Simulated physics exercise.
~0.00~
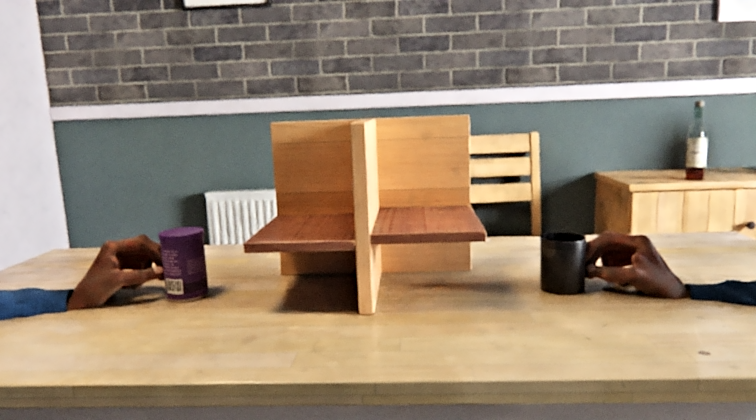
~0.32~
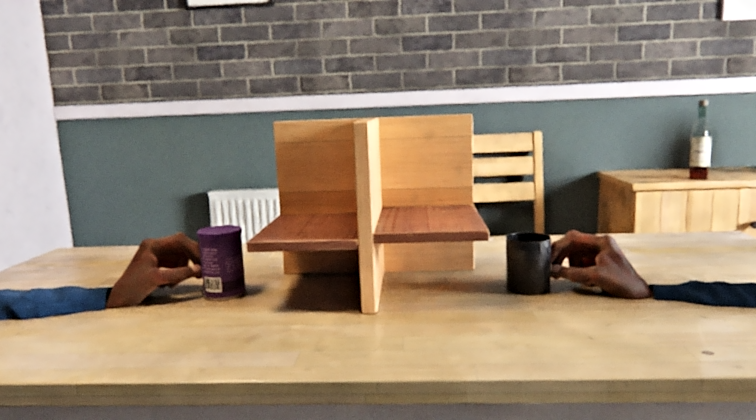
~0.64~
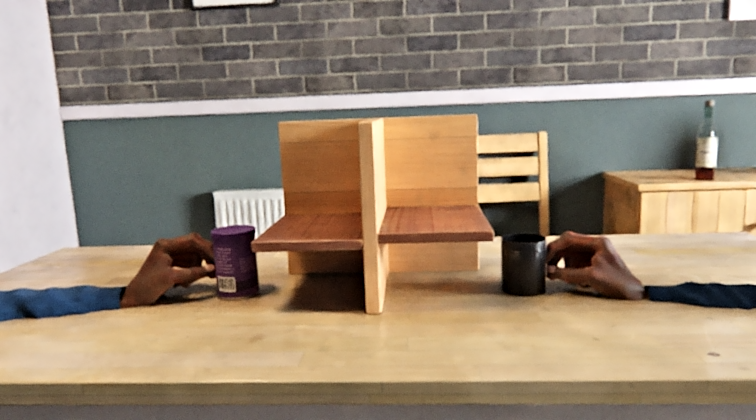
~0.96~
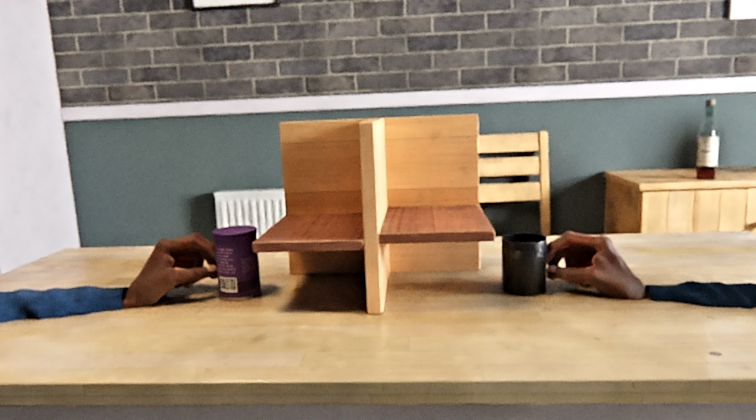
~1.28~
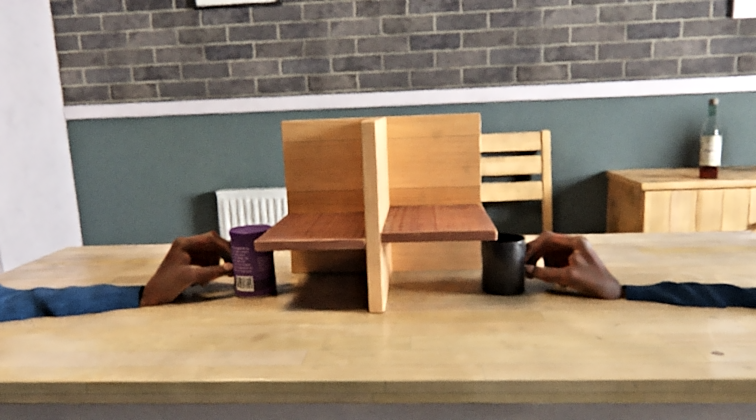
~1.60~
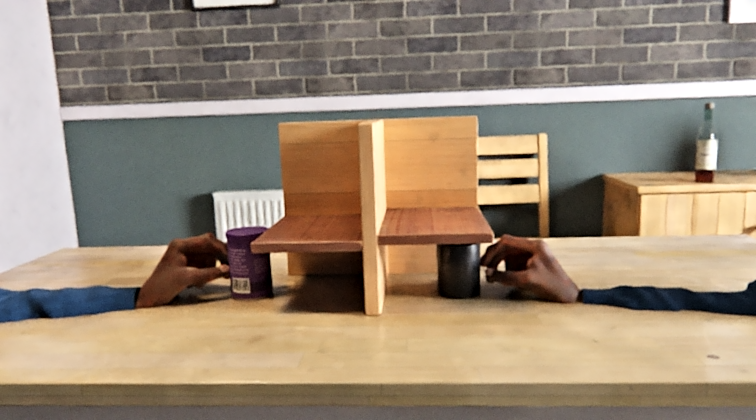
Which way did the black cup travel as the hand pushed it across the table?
The black cup moved to the left, toward the middle of the stand and in under the shelf.
Two hands slid a purple tin and a black cup inward across a table toward a wooden stand with a shelf on each side. The tin stopped at the left shelf's edge, while the cup went in under the right one.
